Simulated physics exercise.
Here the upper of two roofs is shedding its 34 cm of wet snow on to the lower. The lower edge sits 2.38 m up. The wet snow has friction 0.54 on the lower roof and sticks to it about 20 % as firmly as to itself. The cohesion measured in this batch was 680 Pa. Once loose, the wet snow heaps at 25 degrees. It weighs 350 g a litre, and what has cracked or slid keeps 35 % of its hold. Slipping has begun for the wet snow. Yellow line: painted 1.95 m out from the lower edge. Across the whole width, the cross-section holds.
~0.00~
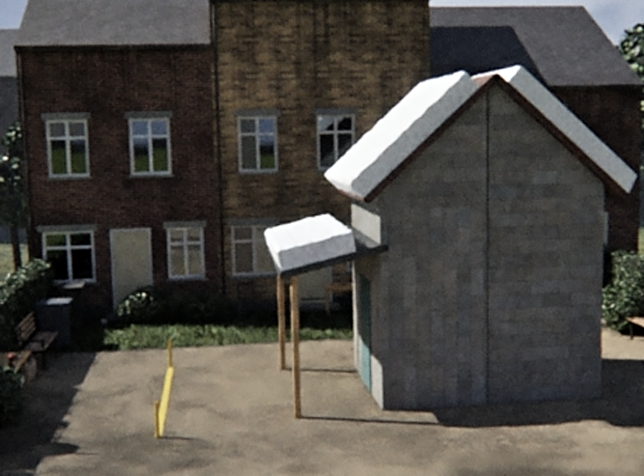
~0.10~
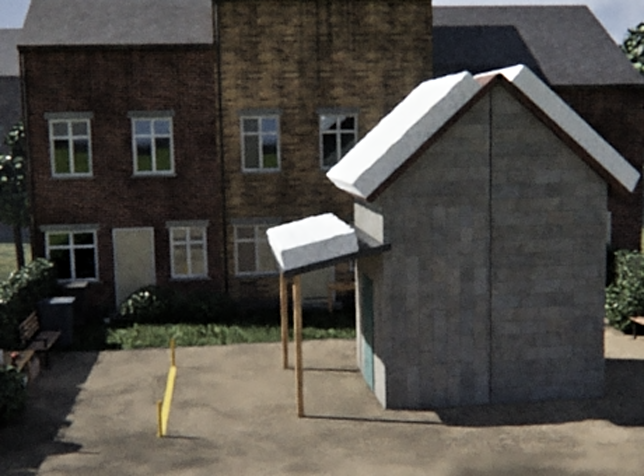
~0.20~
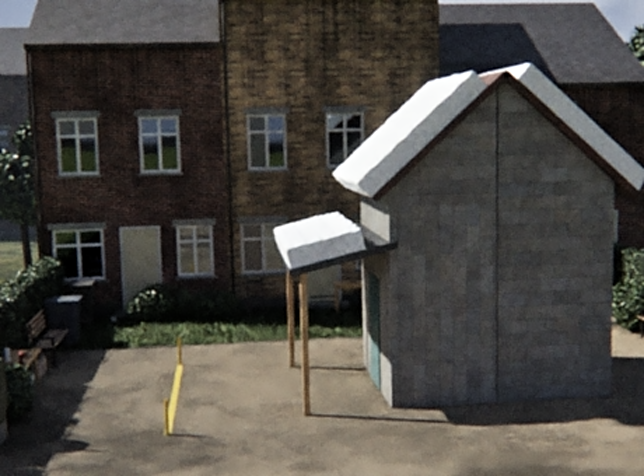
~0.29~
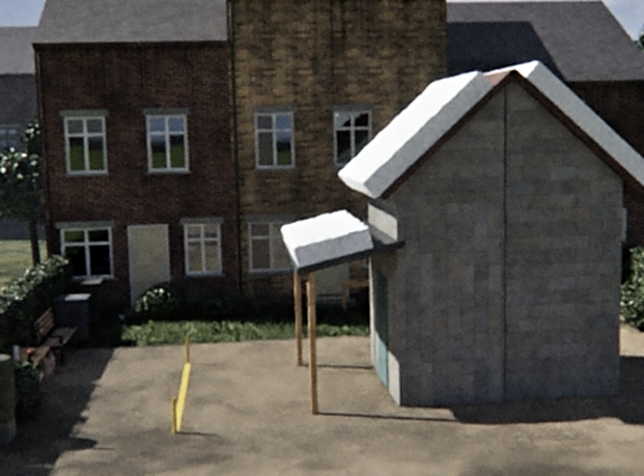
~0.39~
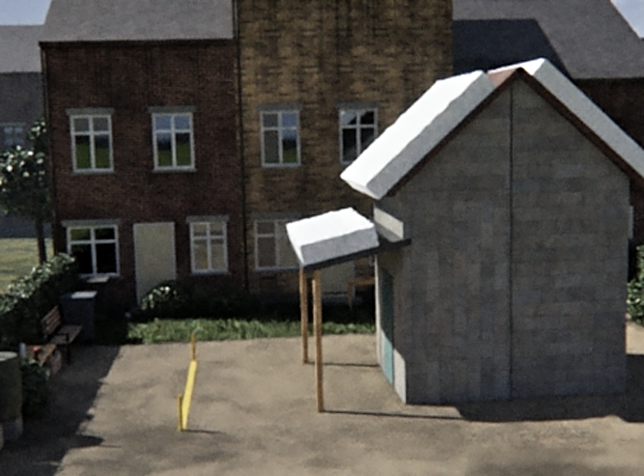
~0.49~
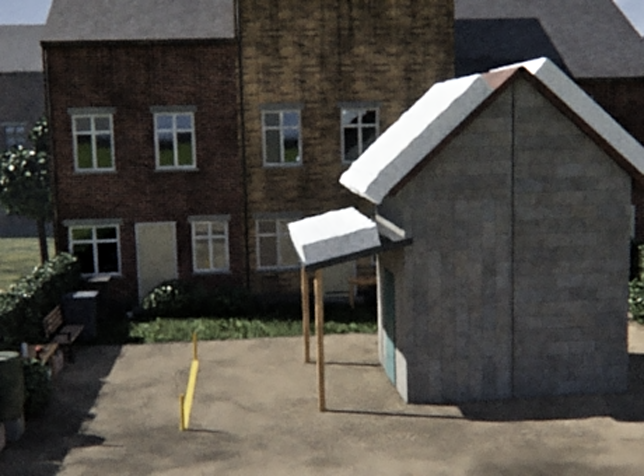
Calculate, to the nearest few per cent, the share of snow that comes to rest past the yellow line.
Roughly 3 per cent.
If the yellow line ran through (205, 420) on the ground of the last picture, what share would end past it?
About 10 %.
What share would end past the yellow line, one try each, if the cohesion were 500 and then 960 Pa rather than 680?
Roughly 12 % followed by roughly 0 %.
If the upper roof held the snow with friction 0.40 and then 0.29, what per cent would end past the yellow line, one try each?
12 %, then 20 %.
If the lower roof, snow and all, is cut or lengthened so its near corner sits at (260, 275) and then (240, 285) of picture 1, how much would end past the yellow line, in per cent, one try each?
1 %, then 0 %.
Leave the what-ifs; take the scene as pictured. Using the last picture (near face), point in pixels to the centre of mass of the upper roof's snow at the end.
(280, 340) or thereabouts.
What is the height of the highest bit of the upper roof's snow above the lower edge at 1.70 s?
Height above lower edge: Approx. 1.4 m.
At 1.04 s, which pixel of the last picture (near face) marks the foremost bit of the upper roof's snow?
Near (337, 223).
After 1.04 s, none is below the lower edge and 0 % is past the line.
After 1.70 s, none is below the lower edge and 0 % is past the line.
After 2.35 s, 30 % is below the lower edge and 0 % is past the line.
After 3.00 s, 50 % is below the lower edge and 3 % is past the line.
After 4.30 s, at the end, 56 % is below the lower edge and 3 % is past the line.
